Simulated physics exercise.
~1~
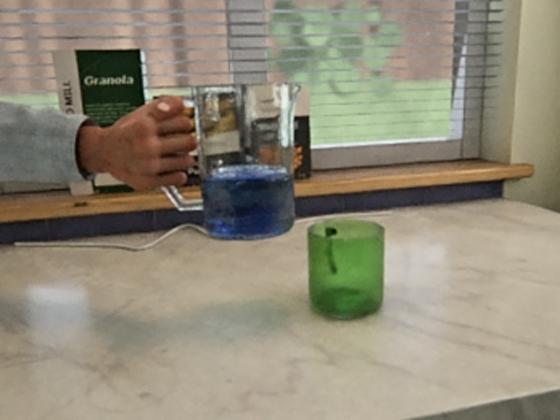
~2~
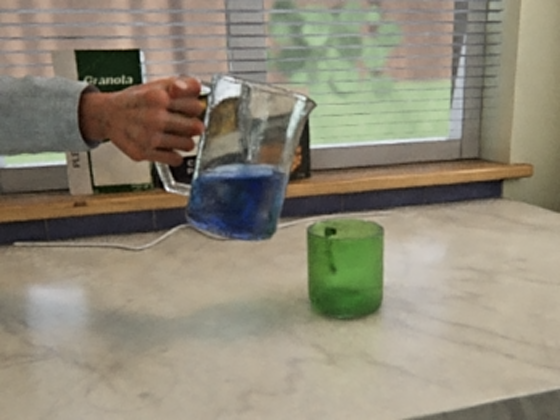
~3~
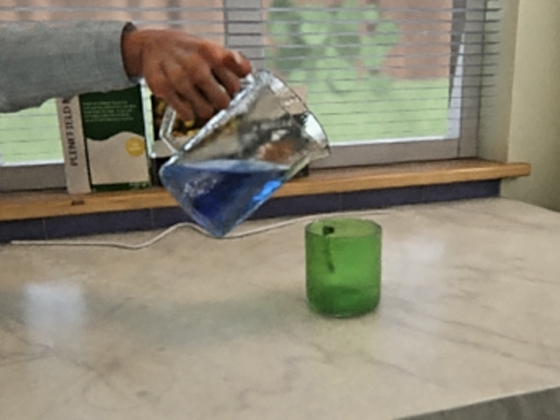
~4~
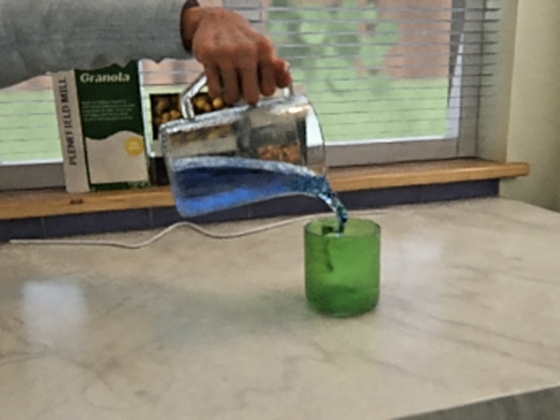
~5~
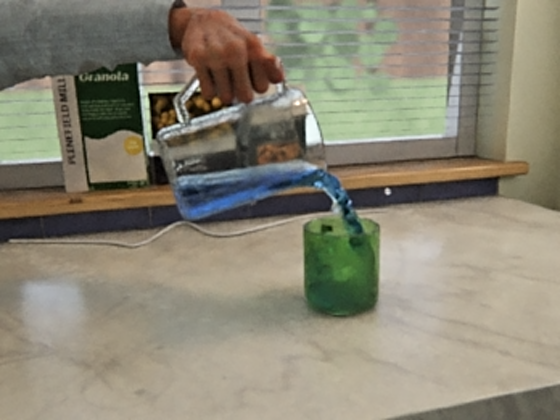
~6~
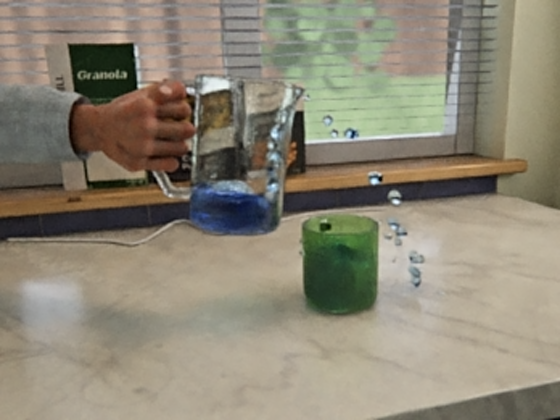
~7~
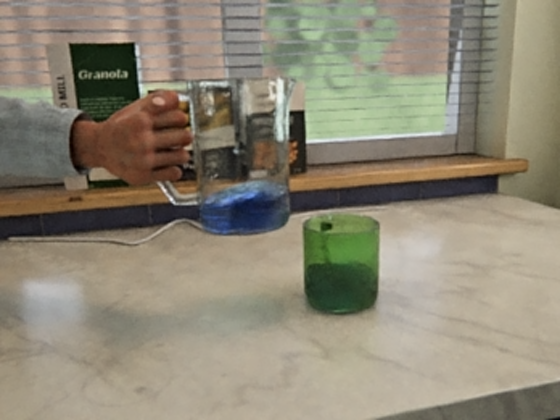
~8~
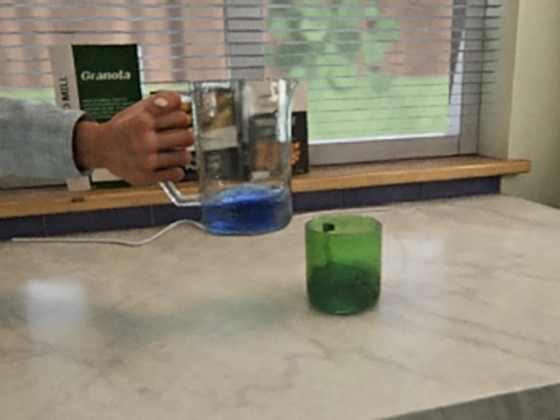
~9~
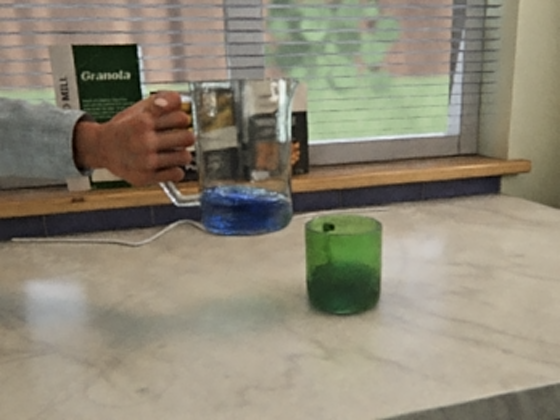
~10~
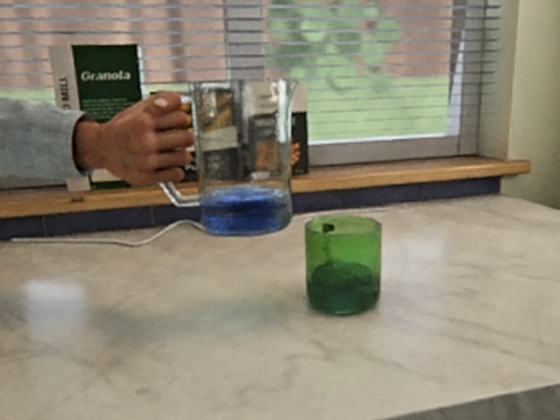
A hand tips a clear pitcher of blue water to the right over an empty green mug, pours a stream into it, then swings the pitcher level as drops scatter past the mug, ending with the mug partly filled and some water left in the pitcher.
